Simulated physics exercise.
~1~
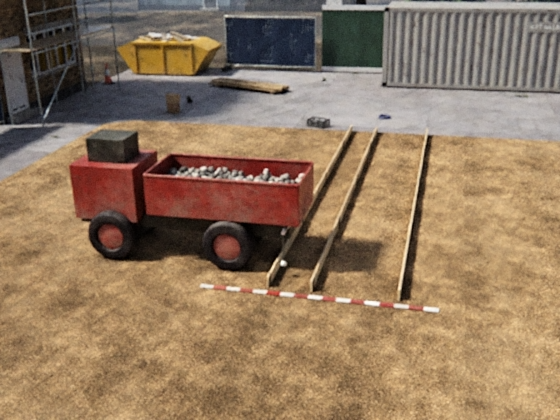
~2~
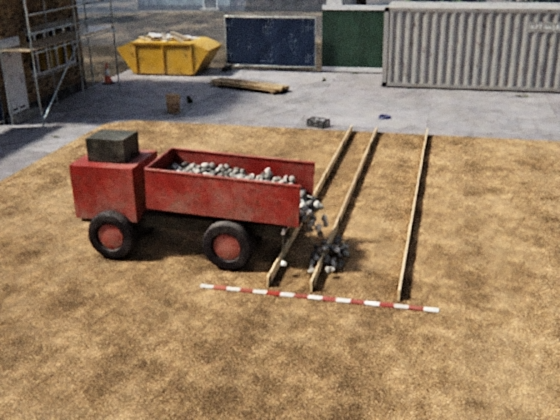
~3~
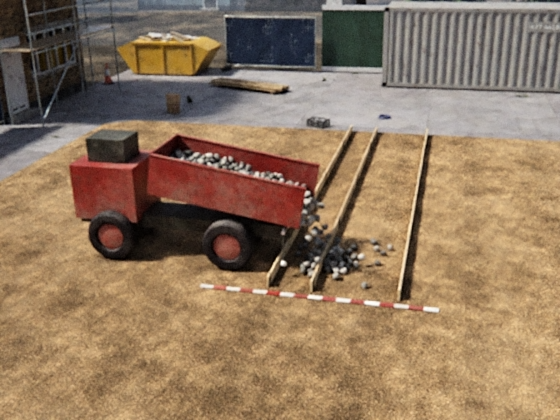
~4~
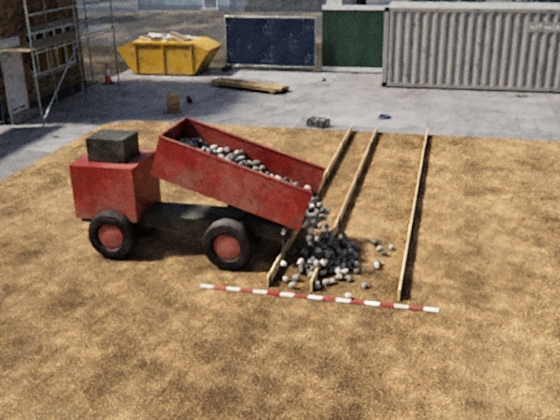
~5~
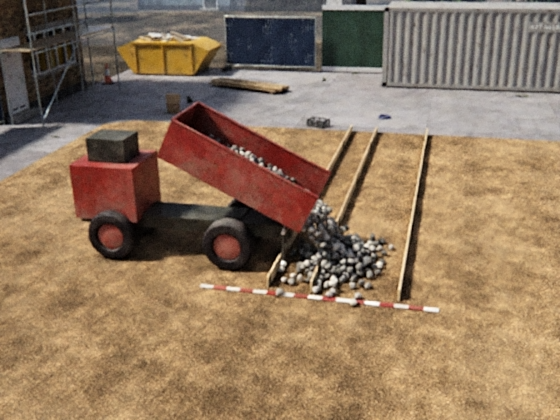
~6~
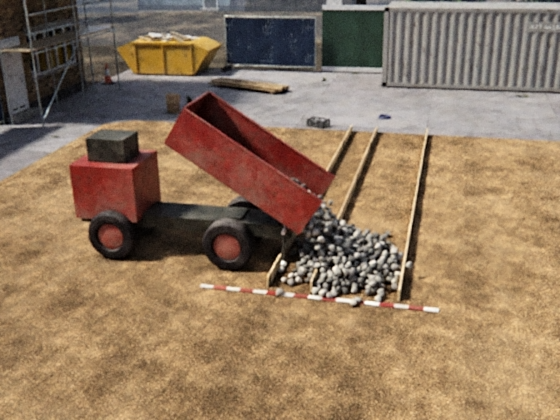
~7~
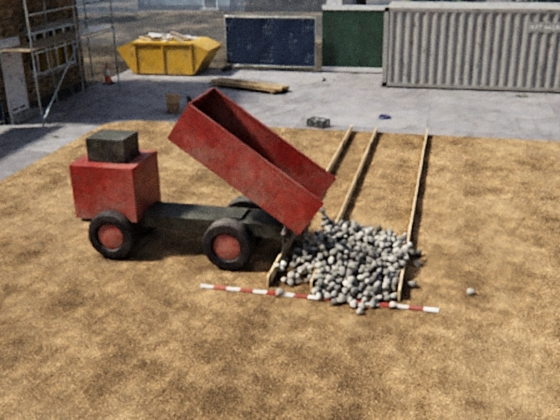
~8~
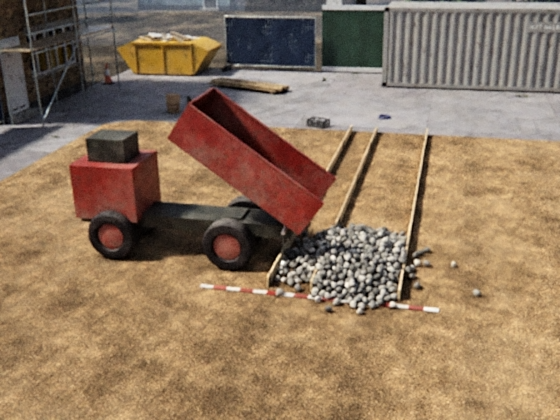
A red tipper truck stood still on sandy ground and steadily raised its body, sending grey stones sliding out to the right over some boards, until it sat empty and tilted beside a wide heap, with a few stones scattered past the last board.
